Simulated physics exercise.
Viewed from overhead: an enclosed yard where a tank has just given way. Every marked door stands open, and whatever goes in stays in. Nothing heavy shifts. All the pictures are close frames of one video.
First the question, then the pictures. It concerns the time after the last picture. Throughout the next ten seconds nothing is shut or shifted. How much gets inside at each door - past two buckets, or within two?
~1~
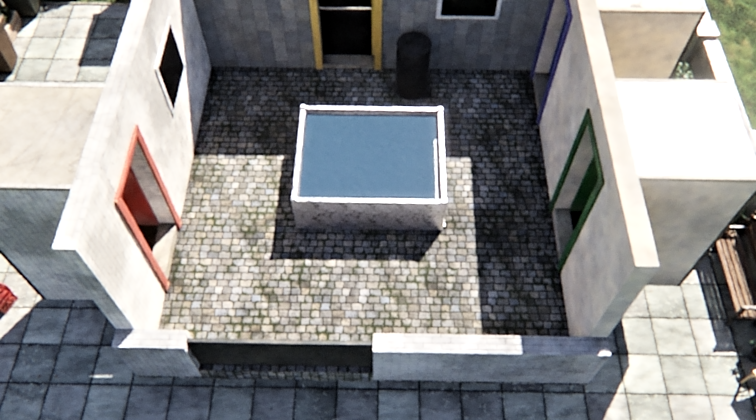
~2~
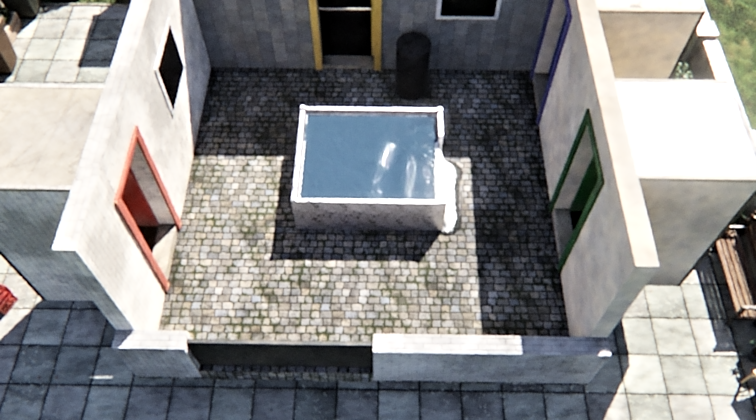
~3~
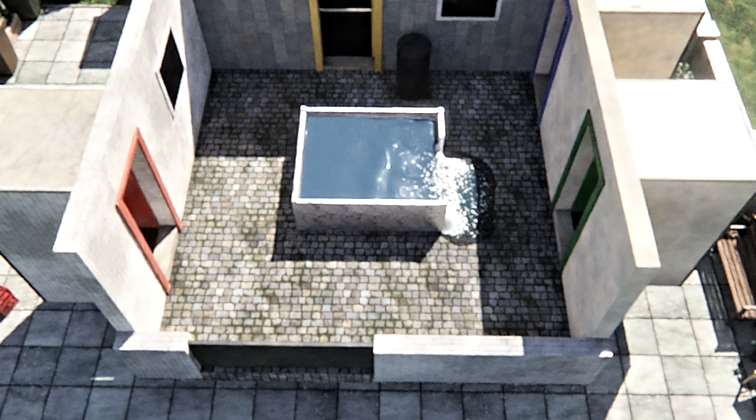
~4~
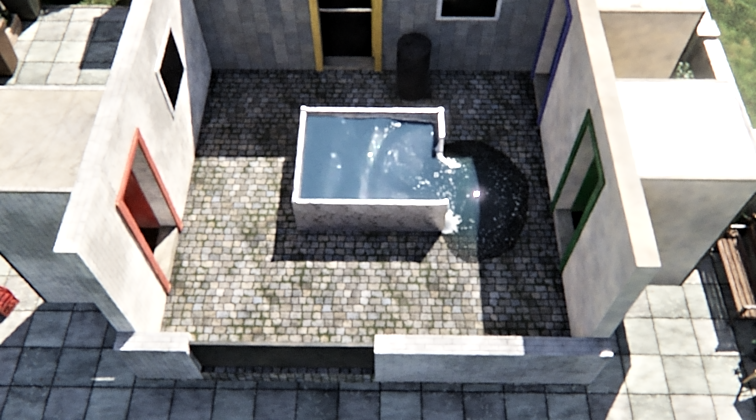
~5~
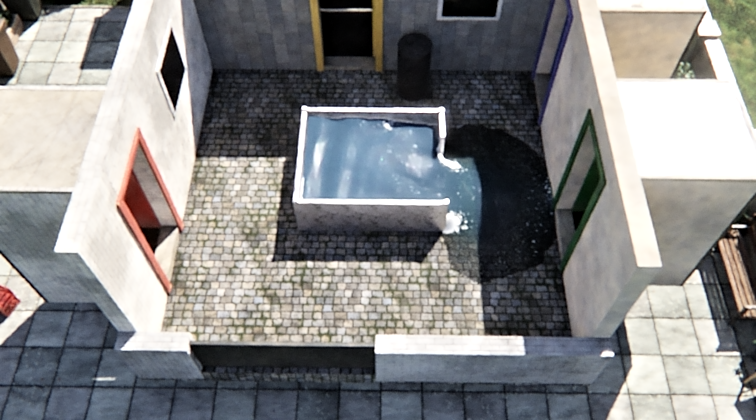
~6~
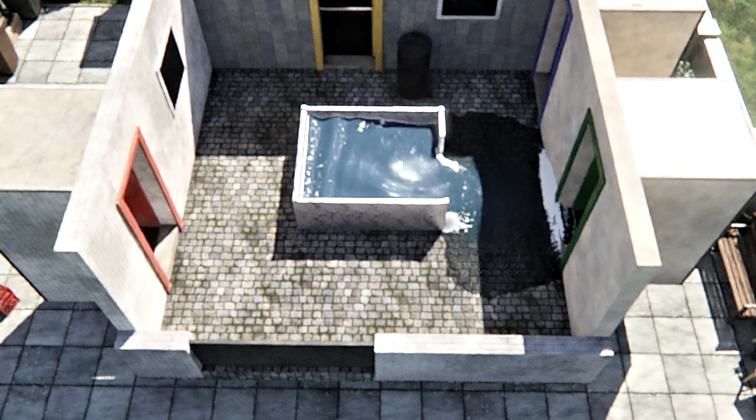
The blue door within two, the red door within two, the green door past two, the yellow door within two.
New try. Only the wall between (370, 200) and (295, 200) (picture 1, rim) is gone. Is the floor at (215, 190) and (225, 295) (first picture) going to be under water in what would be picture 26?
The first spot is soaked and the second is soaked.
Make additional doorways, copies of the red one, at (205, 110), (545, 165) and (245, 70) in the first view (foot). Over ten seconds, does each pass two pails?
Stays below the line; crosses the line; stays below the line.
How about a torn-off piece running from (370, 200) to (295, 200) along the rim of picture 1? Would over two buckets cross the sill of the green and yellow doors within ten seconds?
The green door remains within the limit and the yellow door remains within the limit.
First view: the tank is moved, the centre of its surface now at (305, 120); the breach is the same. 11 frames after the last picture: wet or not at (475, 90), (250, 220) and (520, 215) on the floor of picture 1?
Hit, spared, hit.
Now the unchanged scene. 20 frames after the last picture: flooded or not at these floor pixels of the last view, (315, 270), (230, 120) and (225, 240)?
Result, as listed: Wetted / not wetted / not wetted.
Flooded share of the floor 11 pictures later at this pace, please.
Estimated share: Around 30 %.
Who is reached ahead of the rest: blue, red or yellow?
It's the blue door.
A moment on, water covers 20 % of the floor; the blue door wet at the sill, nothing in, the red door not reached, the green door over two buckets in, the yellow door not reached.
Next, water covers 30 % of the floor; the blue door wet at the sill, nothing in, the red door not reached, the green door far over two buckets in, the yellow door not reached.
Then, water covers 60 % of the floor; the blue door wet at the sill, nothing in, the red door not reached, the green door far over two buckets in, the yellow door wet at the sill, nothing in.
Later, water covers 90 % of the floor; the blue door under two buckets in, the red door wet at the sill, nothing in, the green door far over two buckets in, the yellow door wet at the sill, nothing in.
In the end, water covers 95 % of the floor; the blue door under two buckets in, the red door wet at the sill, nothing in, the green door far over two buckets in, the yellow door wet at the sill, nothing in.
